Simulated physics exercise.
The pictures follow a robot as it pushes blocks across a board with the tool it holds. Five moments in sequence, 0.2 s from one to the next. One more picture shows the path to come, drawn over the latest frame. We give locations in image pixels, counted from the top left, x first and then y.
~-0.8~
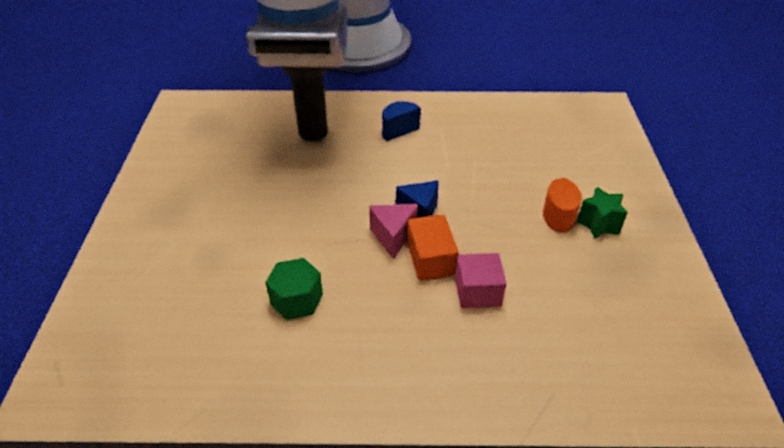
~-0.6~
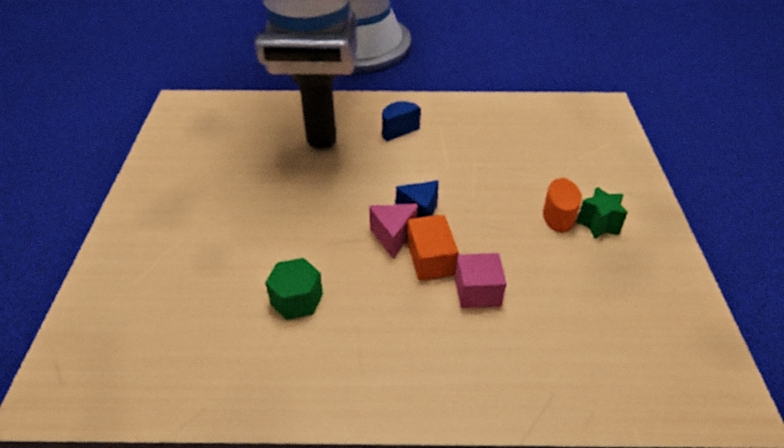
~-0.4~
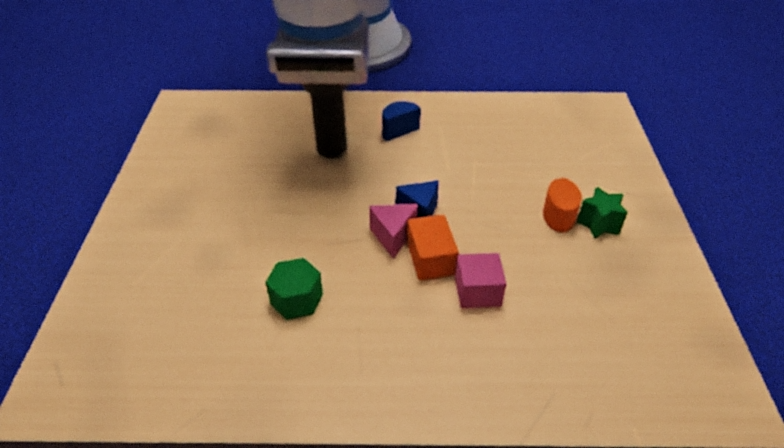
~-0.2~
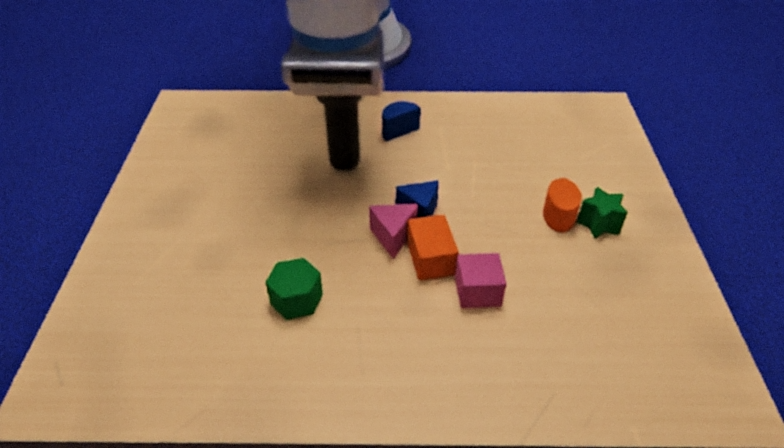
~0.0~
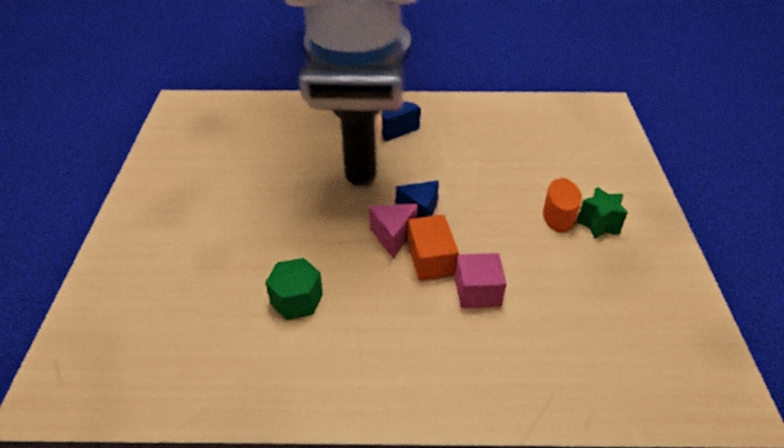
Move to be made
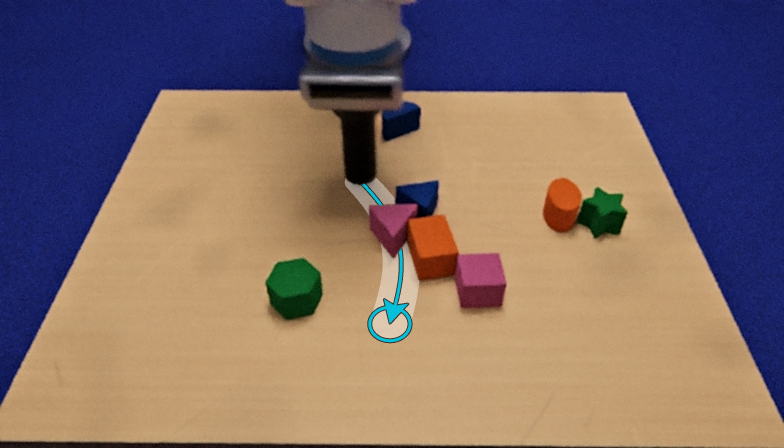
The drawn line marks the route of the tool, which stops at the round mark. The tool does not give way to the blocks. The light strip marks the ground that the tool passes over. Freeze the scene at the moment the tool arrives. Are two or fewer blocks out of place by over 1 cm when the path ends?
Answer: No.
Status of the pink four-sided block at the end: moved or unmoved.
Moved.
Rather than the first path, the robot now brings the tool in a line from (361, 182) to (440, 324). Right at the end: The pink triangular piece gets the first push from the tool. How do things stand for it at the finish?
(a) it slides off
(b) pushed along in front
The answer is b.
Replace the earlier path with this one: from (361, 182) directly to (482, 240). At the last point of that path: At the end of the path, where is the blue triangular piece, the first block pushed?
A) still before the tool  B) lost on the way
A - still before the tool.
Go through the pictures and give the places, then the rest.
The first picture shows tip of the tool at (313, 132), middles of tops, pink triangular piece at (393, 215), blue triangular piece at (420, 191), orange oblong block at (433, 235), pink four-sided block at (482, 268).
The second picture shows tool at (322, 140), nothing pushed.
The third picture shows tool at (332, 149), nothing pushed.
The fourth picture shows tool at (345, 160), nothing pushed.
The fifth picture shows tool at (361, 174), pink triangular piece at (393, 215), blue triangular piece at (420, 191), orange oblong block at (433, 235), pink four-sided block at (482, 268).
The line goes from (361, 182) over (390, 219) and (401, 267) to (390, 324).
What follows on the original path. One third of the way, tool at (390, 212); pink triangular piece at (395, 220); blue triangular piece at (431, 195), turned 35° anticlockwise.
Two thirds of the way, tool at (401, 260); pink triangular piece at (403, 274), turned 20° anticlockwise; blue triangular piece at (434, 198), turned 60° anticlockwise; orange oblong block at (452, 261), turned 70° anticlockwise; pink four-sided block at (503, 277), turned 20° clockwise.
At the end, tool at (390, 317); pink triangular piece at (401, 334), turned 25° anticlockwise; blue triangular piece at (434, 198), turned 60° anticlockwise; orange oblong block at (452, 263), turned 75° anticlockwise; pink four-sided block at (506, 277), turned 15° clockwise.
